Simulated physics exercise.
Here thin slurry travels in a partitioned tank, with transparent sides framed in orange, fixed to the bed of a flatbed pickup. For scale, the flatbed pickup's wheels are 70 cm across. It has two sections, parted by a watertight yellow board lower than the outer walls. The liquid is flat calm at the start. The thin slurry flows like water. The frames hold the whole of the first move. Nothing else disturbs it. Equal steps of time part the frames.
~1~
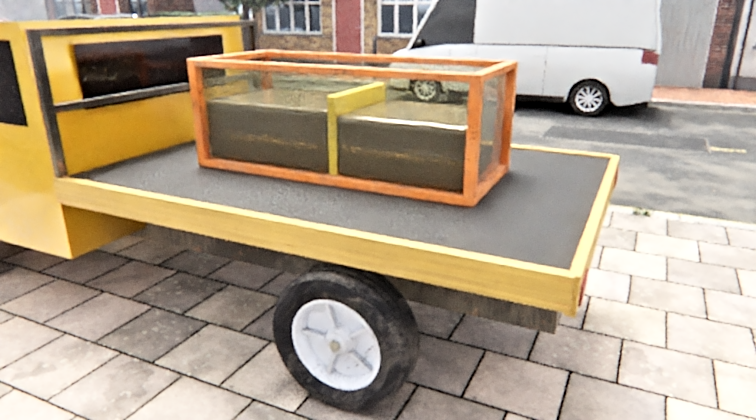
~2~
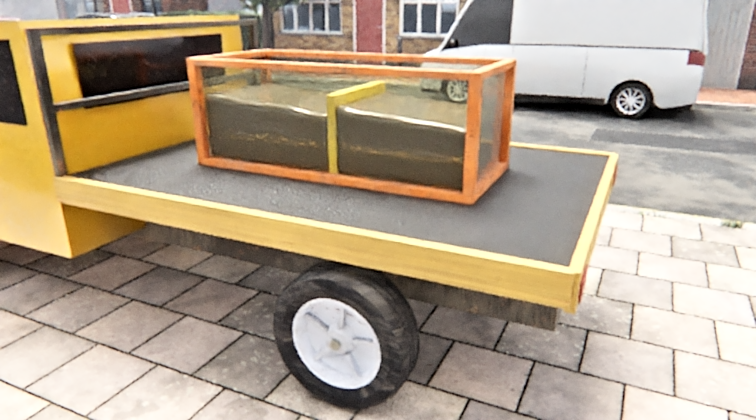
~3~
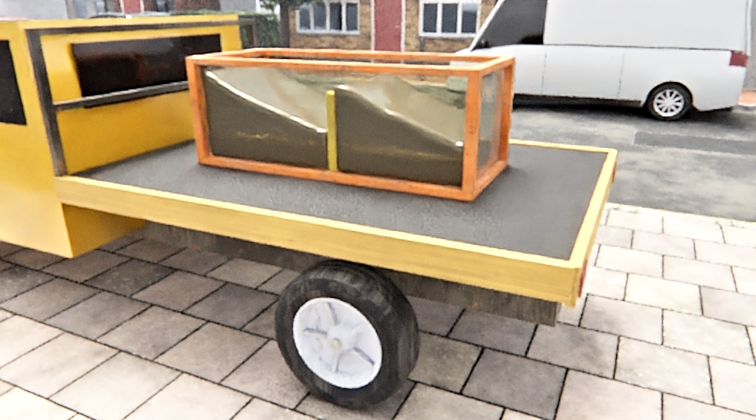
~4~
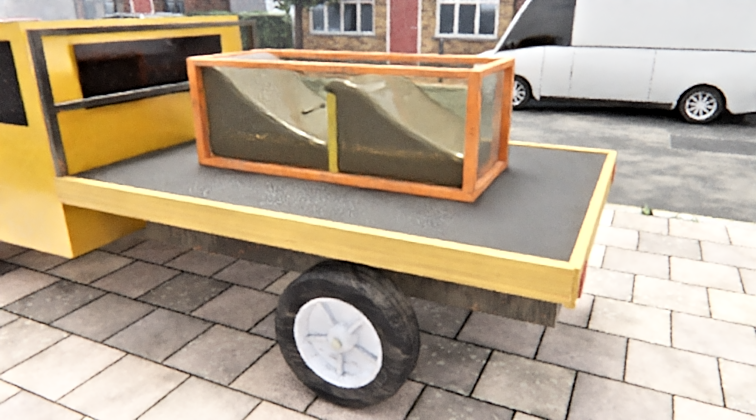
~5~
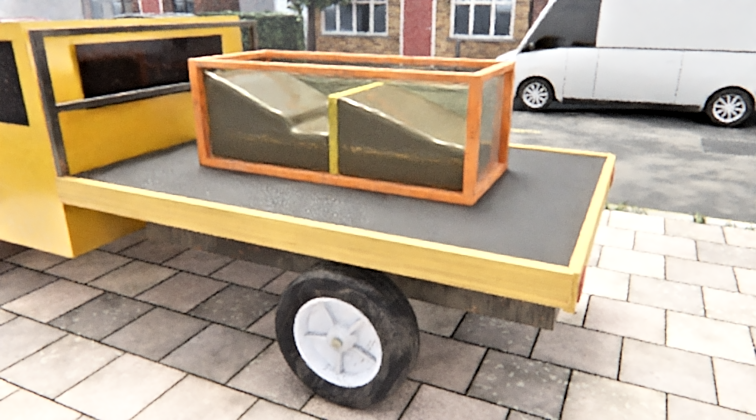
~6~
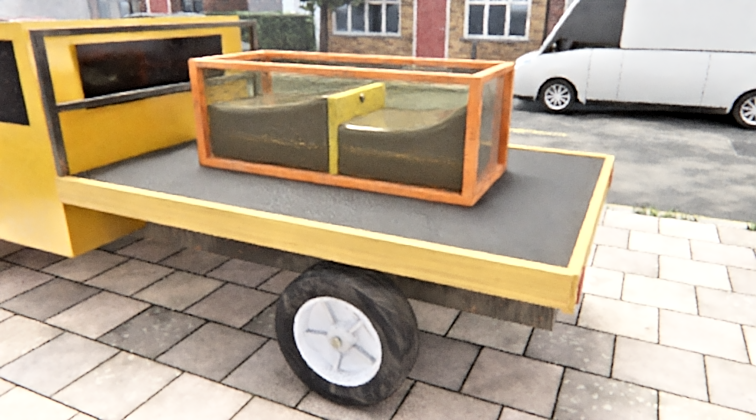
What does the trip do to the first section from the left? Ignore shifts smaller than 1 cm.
It ends the same.
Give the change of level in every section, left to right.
From the left: 0, 0.
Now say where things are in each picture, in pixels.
The first frame shows surface heights from the left, (275, 104), (410, 116); board top at (331, 97); the front is on the left, levels are read along the near wall; a wheel hub at (330, 350).
The second frame shows surface heights from the left, (274, 105), (410, 115).
The third frame shows surface heights from the left, (274, 104), (409, 115).
The fourth frame shows surface heights from the left, (275, 111), (409, 123).
The fifth frame shows surface heights from the left, (275, 105), (410, 122).
The sixth frame shows surface heights from the left, (276, 105), (410, 123); a wheel hub at (332, 347).
Another 0.30 s on from the last picture, the mean depths from the left are 34, 32 cm.
Another 0.80 s on from the last picture, the mean depths from the left are 34, 32 cm.
Another 1.20 s on from the last picture, the mean depths from the left are 34, 32 cm.
Another 2.98 s on from the last picture, the mean depths from the left are 33, 33 cm.
